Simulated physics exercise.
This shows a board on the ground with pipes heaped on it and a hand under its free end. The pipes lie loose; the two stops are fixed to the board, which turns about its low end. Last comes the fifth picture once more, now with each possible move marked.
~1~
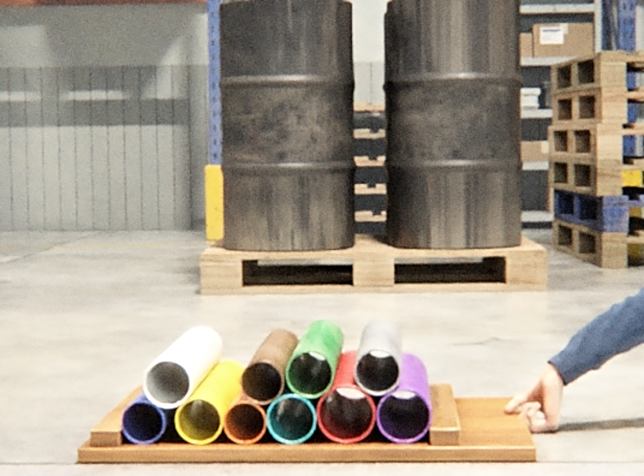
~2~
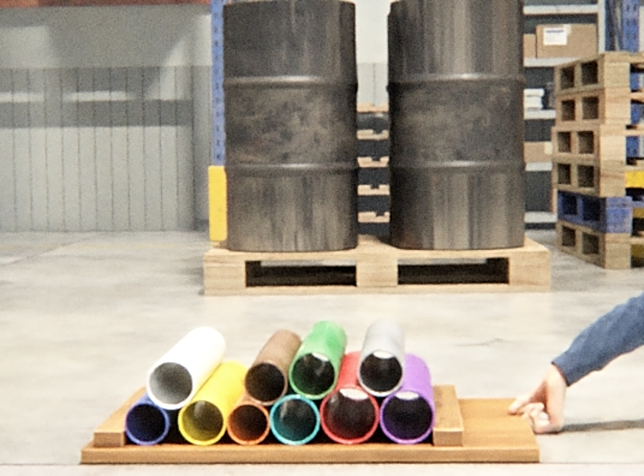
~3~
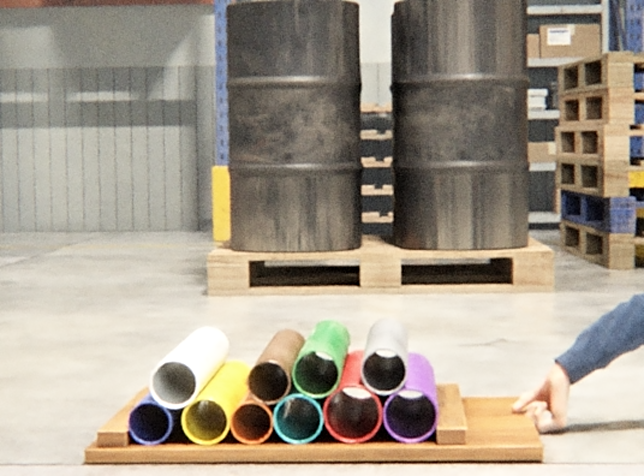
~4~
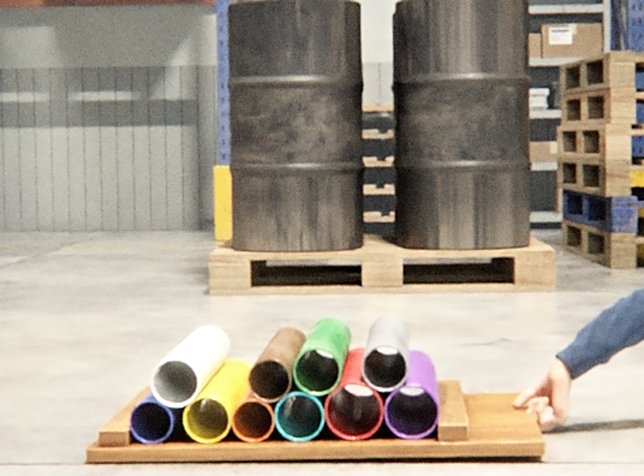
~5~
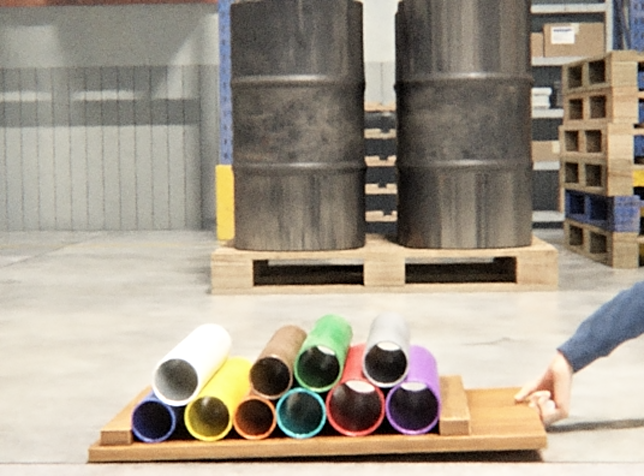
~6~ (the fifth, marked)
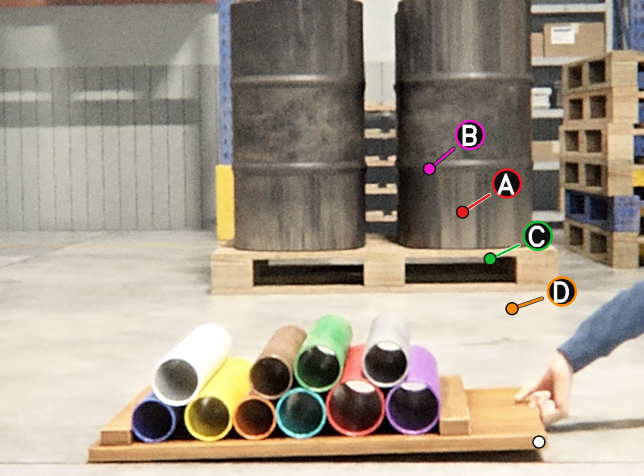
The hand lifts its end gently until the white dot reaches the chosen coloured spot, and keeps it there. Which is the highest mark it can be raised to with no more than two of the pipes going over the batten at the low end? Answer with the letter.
D is the limit.
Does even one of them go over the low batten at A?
At A: Yes.
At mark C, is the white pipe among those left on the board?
The white pipe: No.
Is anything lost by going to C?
Yes, at C.
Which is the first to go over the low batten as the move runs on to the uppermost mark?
The white one.
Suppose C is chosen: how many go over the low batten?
At C the number is three.
On the marked copy, A at (462, 212); B at (430, 169); C at (490, 259); D at (512, 309); the white dot at (539, 442).
Taking D. A third of the way, board at 14°.
Two thirds of the way, board at 19°.
When it is over, board at 19°, none over the low batten.
As for the rest, A three over the low batten (brown, green, white); B four over the low batten (brown, green, grey, white); C three over the low batten (brown, green, white).
